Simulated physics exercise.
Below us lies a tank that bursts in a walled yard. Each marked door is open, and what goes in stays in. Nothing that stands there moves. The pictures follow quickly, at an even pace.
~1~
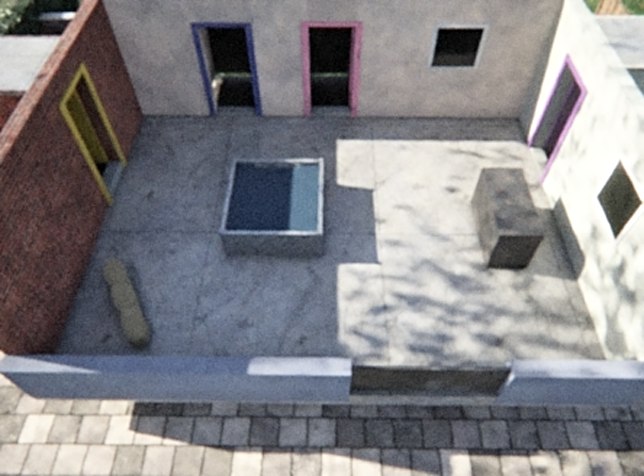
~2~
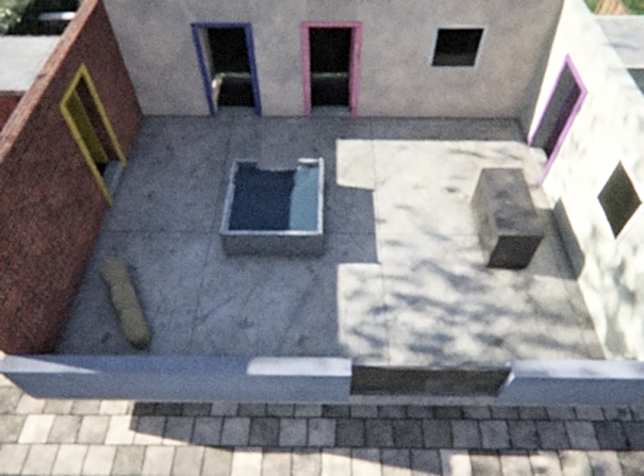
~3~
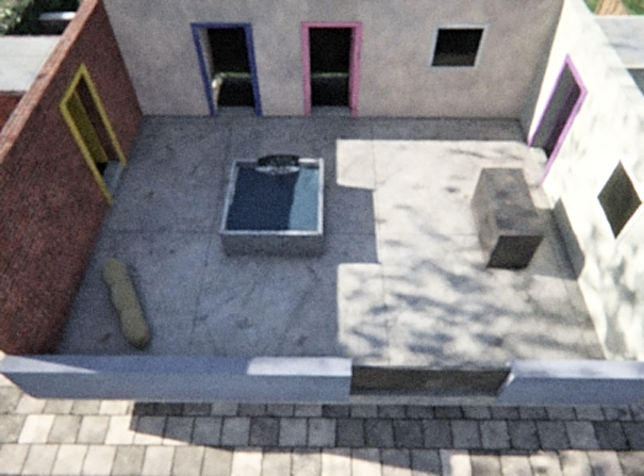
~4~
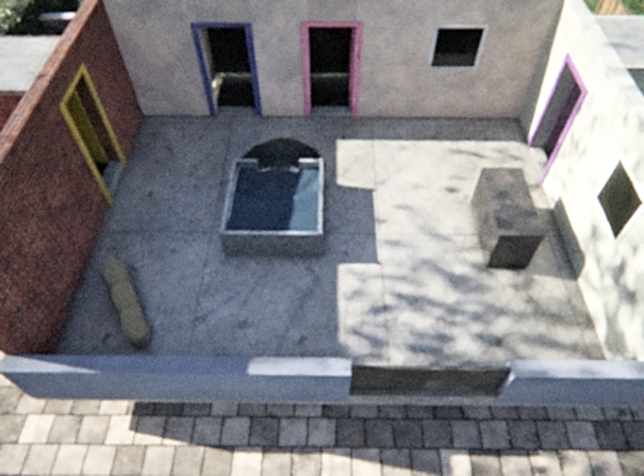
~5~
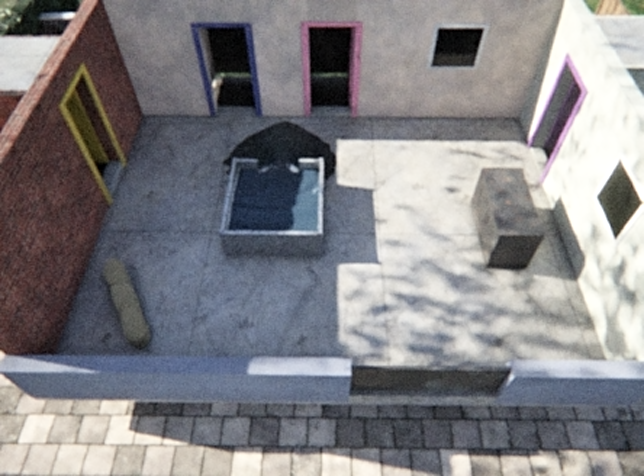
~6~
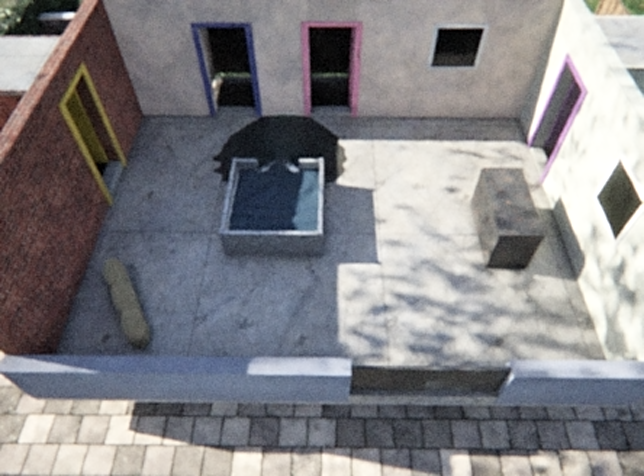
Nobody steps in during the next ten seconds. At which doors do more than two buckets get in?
In the end: The purple door takes more than that; the yellow door stays under that; the pink door takes more than that; the blue door takes more than that.
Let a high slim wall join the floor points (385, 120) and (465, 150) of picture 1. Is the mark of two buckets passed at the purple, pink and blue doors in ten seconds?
In short: Purple holds; pink is over; blue goes over.
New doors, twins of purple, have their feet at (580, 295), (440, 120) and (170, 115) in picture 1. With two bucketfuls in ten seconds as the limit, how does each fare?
In that order: Takes less, is under, goes over.
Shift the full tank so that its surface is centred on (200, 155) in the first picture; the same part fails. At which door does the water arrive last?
The door marked purple.
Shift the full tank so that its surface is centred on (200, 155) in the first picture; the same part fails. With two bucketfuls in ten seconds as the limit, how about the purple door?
One by one: The purple one takes less.
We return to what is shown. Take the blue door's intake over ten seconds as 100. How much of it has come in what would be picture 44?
Near 95 in a hundred.
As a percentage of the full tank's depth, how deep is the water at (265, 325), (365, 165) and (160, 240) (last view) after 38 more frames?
In turn 0, 2 and 4 in a hundred.
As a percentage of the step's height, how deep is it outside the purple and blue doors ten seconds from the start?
Near 170 and 80 in a hundred.
A moment on, water covers 15 % of the floor; the purple door not reached, the yellow door not reached, the pink door under two buckets in, the blue door under two buckets in.
Next, water covers 15 % of the floor; the purple door not reached, the yellow door not reached, the pink door over two buckets in, the blue door over two buckets in.
Then, water covers 25 % of the floor; the purple door not reached, the yellow door wet at the sill, nothing in, the pink door over two buckets in, the blue door far over two buckets in.
Later, water covers 45 % of the floor; the purple door under two buckets in, the yellow door wet at the sill, nothing in, the pink door over two buckets in, the blue door far over two buckets in.
In the end, water covers 65 % of the floor; the purple door over two buckets in, the yellow door wet at the sill, nothing in, the pink door over two buckets in, the blue door far over two buckets in.
